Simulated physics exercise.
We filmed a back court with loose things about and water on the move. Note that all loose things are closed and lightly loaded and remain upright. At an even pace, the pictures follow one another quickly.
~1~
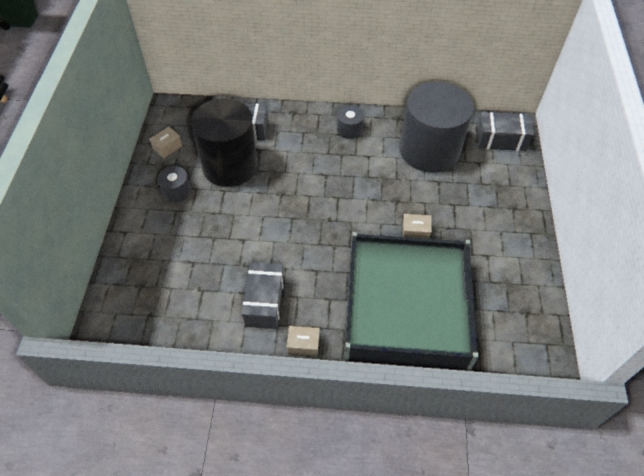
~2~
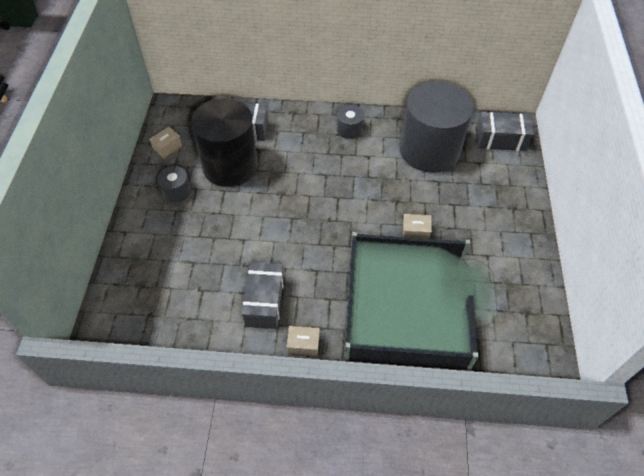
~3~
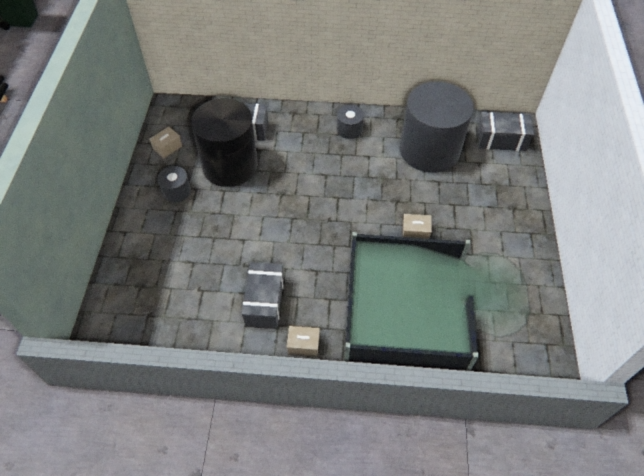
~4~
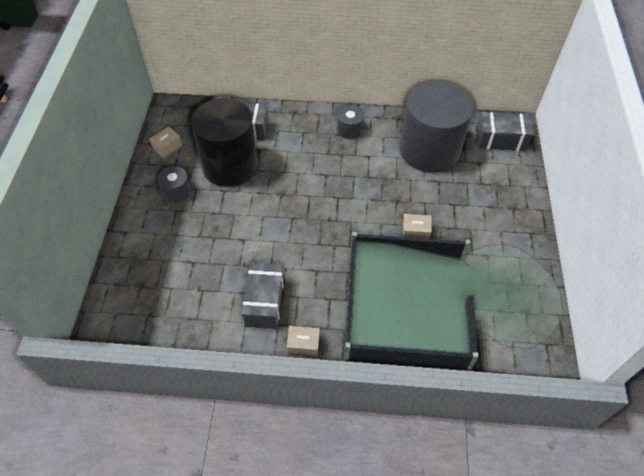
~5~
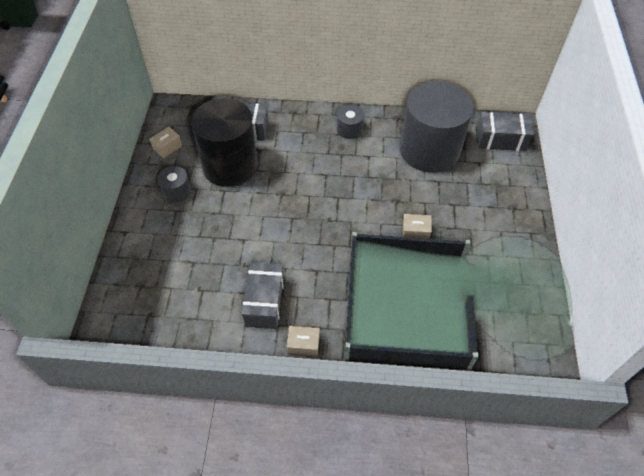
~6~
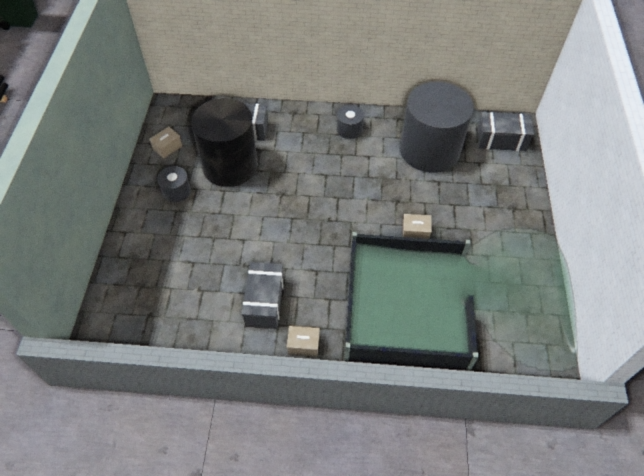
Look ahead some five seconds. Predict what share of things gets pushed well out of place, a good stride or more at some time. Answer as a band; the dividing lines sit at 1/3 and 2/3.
Less than 1/3.
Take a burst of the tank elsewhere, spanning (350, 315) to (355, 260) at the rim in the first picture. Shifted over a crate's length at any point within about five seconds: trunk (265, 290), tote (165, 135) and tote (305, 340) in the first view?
The first: Went past that; the second: Went past that; the third: Fell short.
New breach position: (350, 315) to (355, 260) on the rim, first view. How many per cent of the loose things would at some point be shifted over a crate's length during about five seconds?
Close to 40 %.
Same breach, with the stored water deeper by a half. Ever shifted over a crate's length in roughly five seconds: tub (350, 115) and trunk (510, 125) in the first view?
In order, the full distance and then the full distance.
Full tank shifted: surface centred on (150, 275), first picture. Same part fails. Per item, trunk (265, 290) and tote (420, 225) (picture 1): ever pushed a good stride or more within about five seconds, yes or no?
Respectively: Got displaced that much and got displaced that much.
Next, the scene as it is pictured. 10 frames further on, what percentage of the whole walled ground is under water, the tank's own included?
I'd call it close to 25 per cent.
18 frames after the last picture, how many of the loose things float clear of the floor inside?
The answer is 1.
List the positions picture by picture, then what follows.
The first frame shows a tote at (165, 137) rests on the ground; a trunk at (263, 289) rests on the ground; 0 of 8 have shifted.
The second frame shows a tote at (165, 137), on the bottom; a trunk at (263, 289), on the bottom; 0 of 8 have shifted.
The third frame shows a tote at (165, 137), on the bottom; a trunk at (263, 289) rests on the ground; 0 of 8 have shifted.
The fourth frame shows a tote at (165, 137), on the bottom; a trunk at (263, 289) rests on the ground; 0 of 8 have shifted.
The fifth frame shows a tote at (165, 137) rests on the ground; a trunk at (263, 289), on the bottom; 0 of 8 have shifted.
The sixth frame shows a tote at (165, 137), on the bottom; a trunk at (263, 289), on the bottom; 0 of 8 have shifted.
A moment on, 0 of 8 are well off their spots; 0 afloat.
Next, 0 of 8 are well off their spots; 0 afloat.
Later, 1 of 8 are well off their spots; 1 afloat.
In the end, 2 of 8 are well off their spots, and 2 have been at some point; 0 afloat.
